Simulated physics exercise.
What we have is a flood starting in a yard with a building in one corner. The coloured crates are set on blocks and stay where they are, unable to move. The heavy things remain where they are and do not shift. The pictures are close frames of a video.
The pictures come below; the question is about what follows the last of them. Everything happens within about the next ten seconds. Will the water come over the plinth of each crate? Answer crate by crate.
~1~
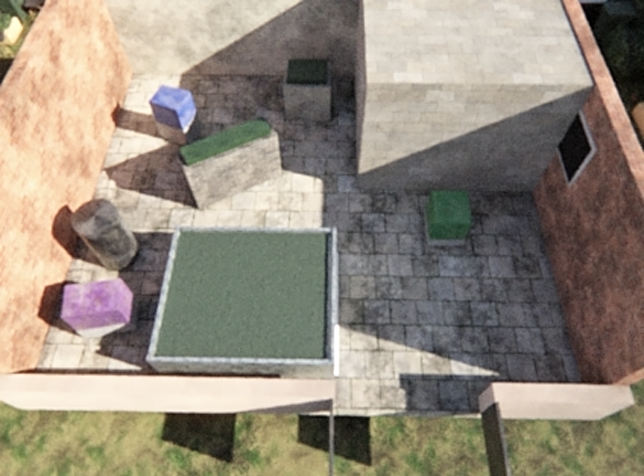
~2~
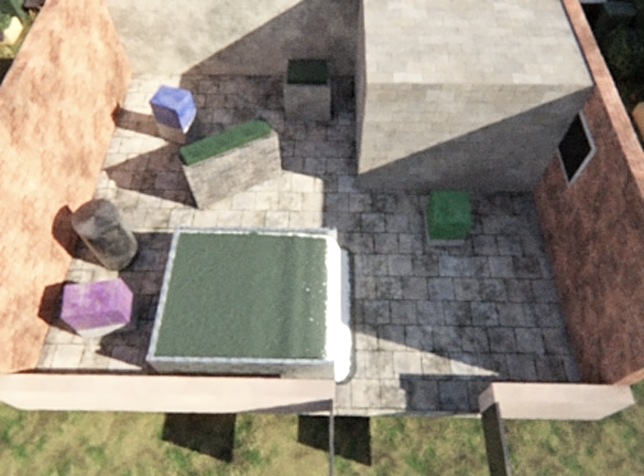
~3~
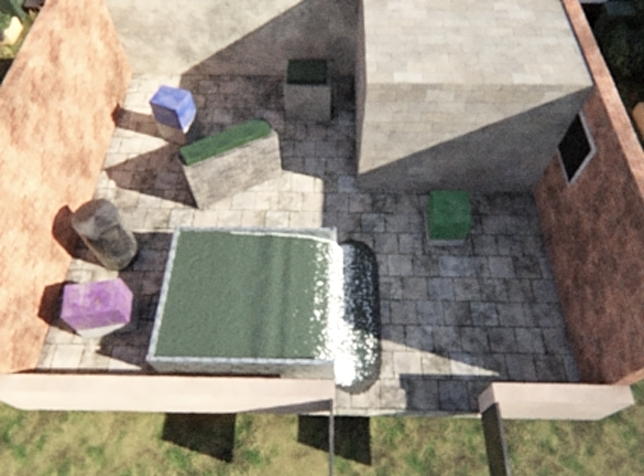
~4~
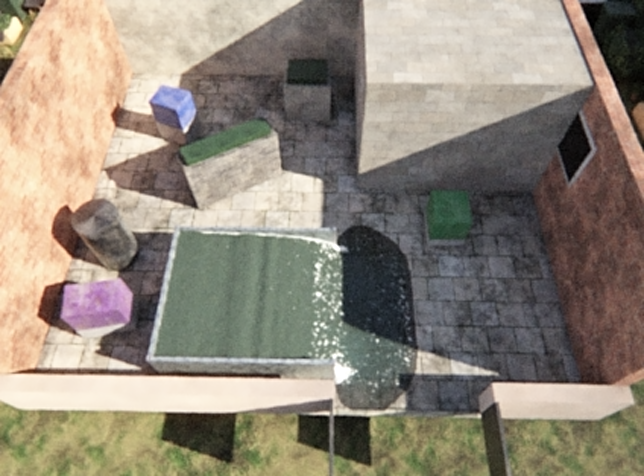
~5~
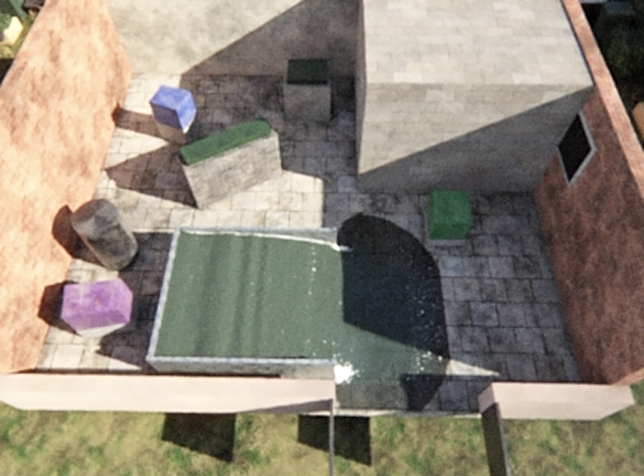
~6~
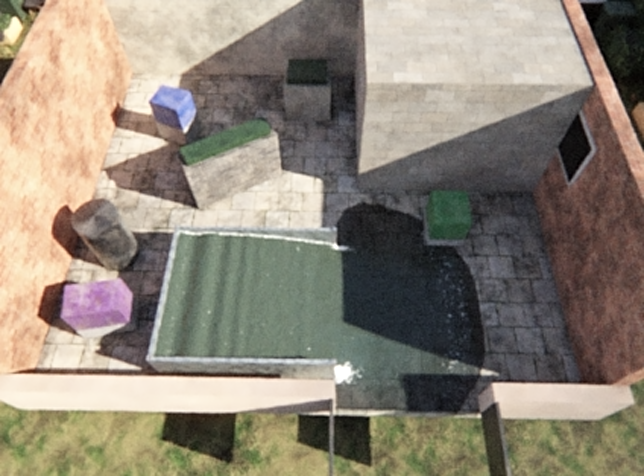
The blue crate: No, it stays dry. The purple crate: No, it stays dry. The green crate: Yes, water reaches it.
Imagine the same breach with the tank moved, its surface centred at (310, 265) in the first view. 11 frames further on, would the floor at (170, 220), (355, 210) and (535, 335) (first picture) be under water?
Results in order - left untouched, swamped, swamped.
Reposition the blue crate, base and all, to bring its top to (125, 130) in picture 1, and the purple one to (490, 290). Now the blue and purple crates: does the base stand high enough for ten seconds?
Blue: Untouched; purple: Reached.
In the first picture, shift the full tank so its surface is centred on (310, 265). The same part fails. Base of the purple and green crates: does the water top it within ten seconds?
Result: Purple crate avoids it; green crate is inundated.
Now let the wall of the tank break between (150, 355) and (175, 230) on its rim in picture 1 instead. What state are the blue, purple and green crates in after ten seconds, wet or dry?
Result: Blue crate is left untouched, purple crate gets overtopped, green crate is left untouched.
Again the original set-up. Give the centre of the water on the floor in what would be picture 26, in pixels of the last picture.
Near (426, 294) in the last view.
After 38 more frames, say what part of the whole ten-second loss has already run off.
I'd estimate some 55 per cent.
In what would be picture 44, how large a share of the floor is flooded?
The answer is around 50 per cent.
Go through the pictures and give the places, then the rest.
In the first picture, the tank at (250, 292) is whole and still.
In the second picture, water pours out at (332, 303) and has run to a hidden place.
In the third picture, water pours out at (332, 304) and has run to a hidden place.
In the fourth picture, the front is at a hidden place, out from the gap at (332, 305).
In the fifth picture, water pours out at (332, 305) and has run to a hidden place.
In the sixth picture, the front is at (477, 362), out from the gap at (332, 305).
A moment on, water covers 30 % of the floor; the blue crate not reached, the purple crate not reached, the green crate water round its plinth.
Next, water covers 35 % of the floor; the blue crate not reached, the purple crate not reached, the green crate water round its plinth.
Then, water covers 40 % of the floor; the blue crate not reached, the purple crate not reached, the green crate water round its plinth.
Later, water covers 50 % of the floor; the blue crate not reached, the purple crate not reached, the green crate water round its plinth.
In the end, water covers 85 % of the floor; the blue crate stayed above the water, the purple crate stayed above the water, the green crate was topped.
